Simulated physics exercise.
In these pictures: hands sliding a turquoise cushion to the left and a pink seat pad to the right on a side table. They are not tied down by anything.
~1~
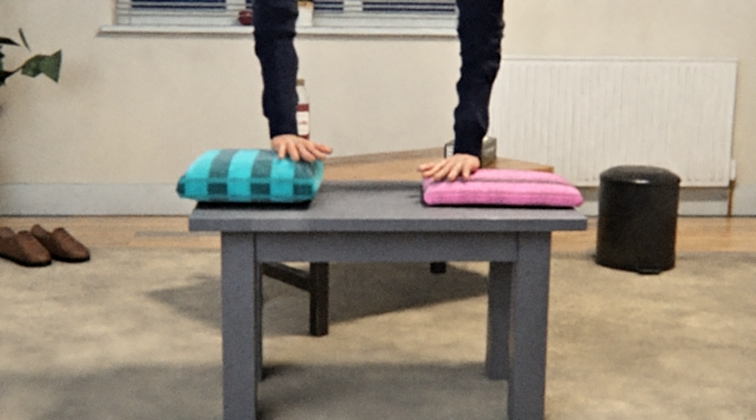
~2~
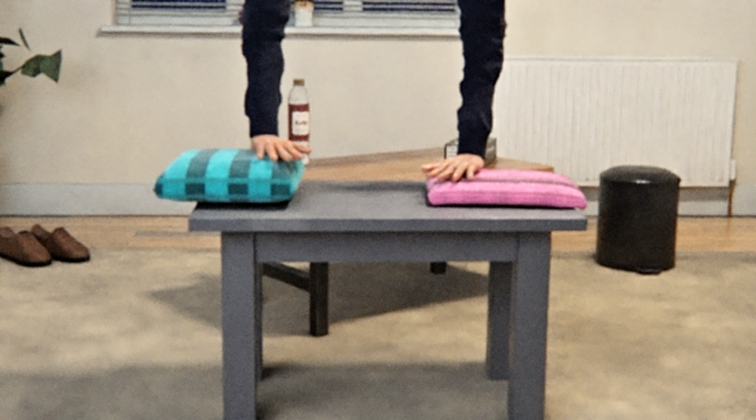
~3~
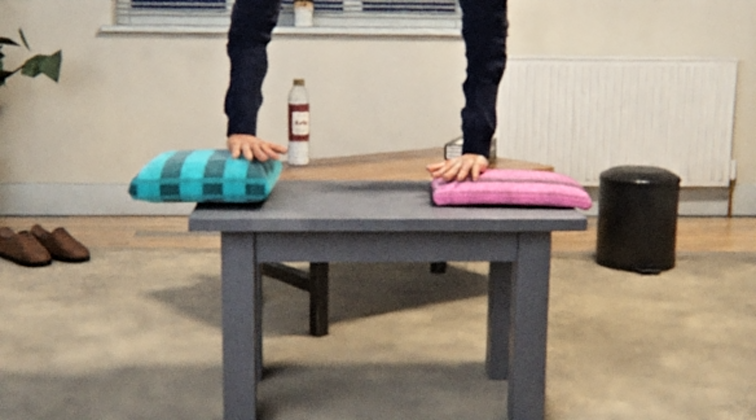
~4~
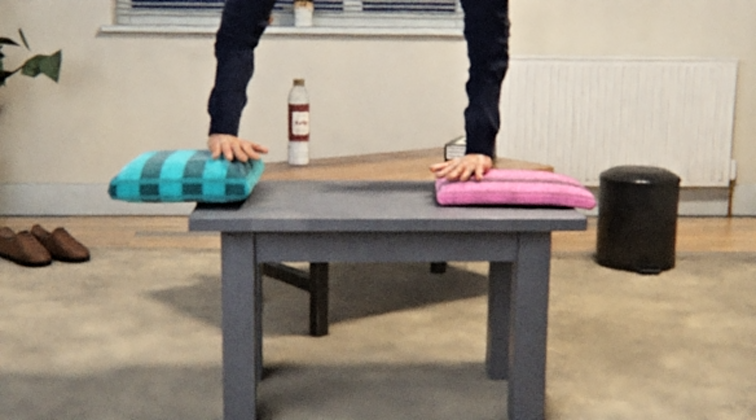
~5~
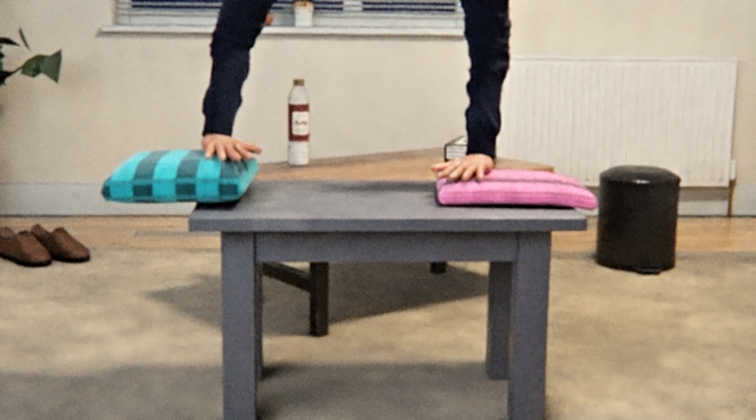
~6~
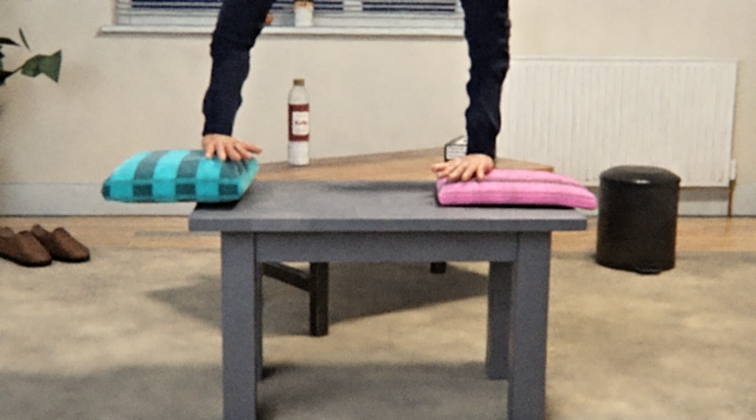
A pair of hands slid a turquoise cushion left until much of it stuck out past the side table's edge, while nudging a pink seat pad slightly right, just over the other edge.
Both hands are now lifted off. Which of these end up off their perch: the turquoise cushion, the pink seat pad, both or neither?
As I see it, the turquoise cushion most likely loses its perch. The pink seat pad most likely keeps its perch.
Then, 0.36 s on from there, cushion falling near (169, 249); seat pad as it was left.
Then, 0.64 s on from there, cushion on the floor near (110, 351); seat pad as it was left.
In the end, cushion on the floor near (78, 371); seat pad as it was left. The turquoise cushion slumps off the end and the pink seat pad remains on top.
